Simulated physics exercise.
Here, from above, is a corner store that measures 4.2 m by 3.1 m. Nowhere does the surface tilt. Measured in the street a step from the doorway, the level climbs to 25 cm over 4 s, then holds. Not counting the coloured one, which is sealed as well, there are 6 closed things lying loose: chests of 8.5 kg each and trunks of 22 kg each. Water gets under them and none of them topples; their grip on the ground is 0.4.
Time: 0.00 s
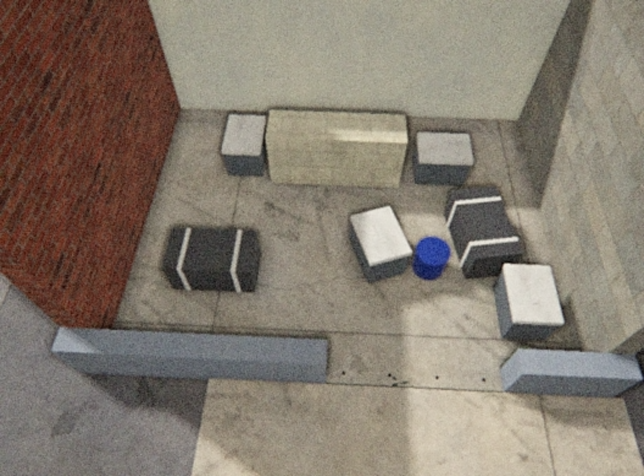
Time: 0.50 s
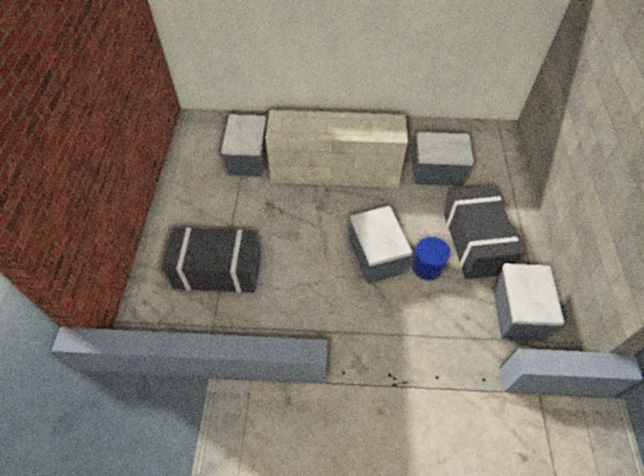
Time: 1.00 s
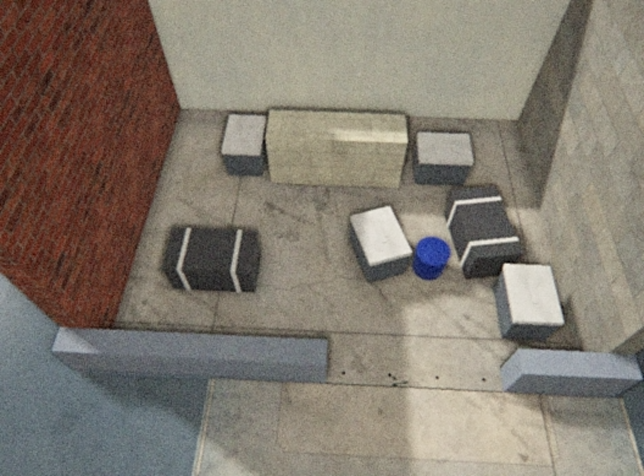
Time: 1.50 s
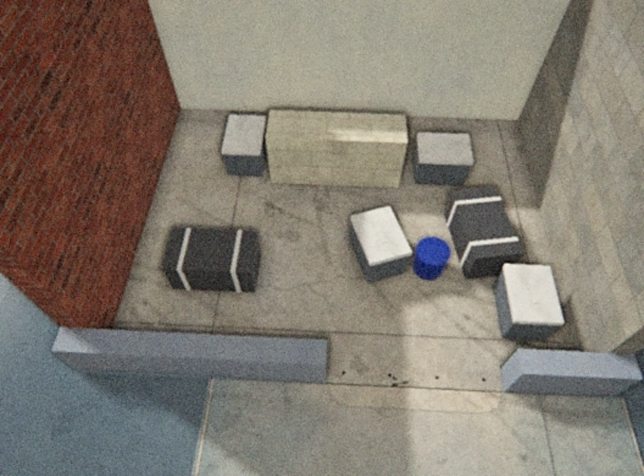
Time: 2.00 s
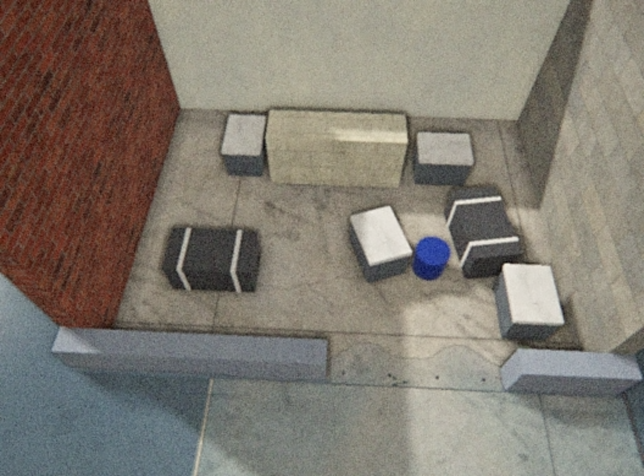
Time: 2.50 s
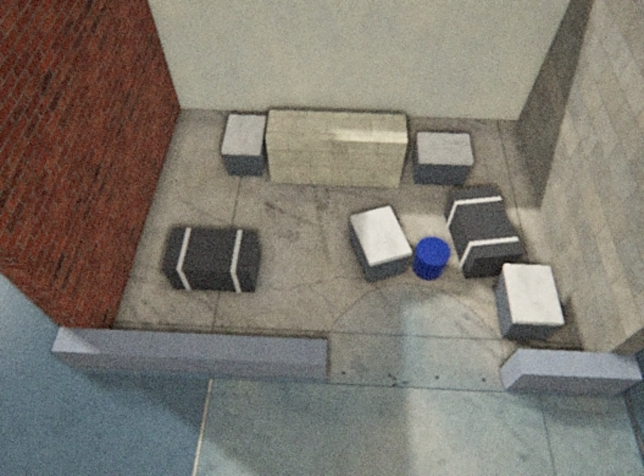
A small walled store seen from above holds pale and dark boxes and a blue pail, with a gap in its low front wall. Water spreads over the pavement outside, from the left toward the doorway, then slides through the gap onto the floor just inside. The boxes and pail stay still.
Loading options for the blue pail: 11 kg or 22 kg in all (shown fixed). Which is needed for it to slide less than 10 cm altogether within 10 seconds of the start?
Neither ballast works.
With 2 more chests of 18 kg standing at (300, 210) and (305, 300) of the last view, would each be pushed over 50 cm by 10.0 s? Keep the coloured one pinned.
In order: Above the mark, within the mark.
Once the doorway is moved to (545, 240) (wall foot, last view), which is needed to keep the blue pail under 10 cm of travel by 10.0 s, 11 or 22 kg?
In that setup neither mass works.
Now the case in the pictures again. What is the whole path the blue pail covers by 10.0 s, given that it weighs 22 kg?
I'd say close to 40 cm in total.
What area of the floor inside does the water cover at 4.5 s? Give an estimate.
Some 6.0 m2.
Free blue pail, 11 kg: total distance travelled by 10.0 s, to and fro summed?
It covers about 300 cm altogether.
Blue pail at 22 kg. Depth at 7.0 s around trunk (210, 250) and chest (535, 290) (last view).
Around 4 cm and 7 cm.
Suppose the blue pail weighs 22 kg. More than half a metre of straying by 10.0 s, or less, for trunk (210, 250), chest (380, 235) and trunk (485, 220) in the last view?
Reading the three in turn gives surpassed, surpassed and surpassed.
After 3.5 s the blue pail would be 16 cm from its start with 11 kg and 0 cm from its start with 22 kg; 8 cm of water round it then.
After 4.5 s the blue pail would be 73 cm from its start with 11 kg and 5 cm from its start with 22 kg; 9 cm of water round it then.
After 7.0 s the blue pail would be 157 cm from its start with 11 kg and 27 cm from its start with 22 kg; 11 cm of water round it then.
After 10.0 s the blue pail would be 209 cm from its start with 11 kg and 42 cm from its start with 22 kg; 15 cm of water round it then.
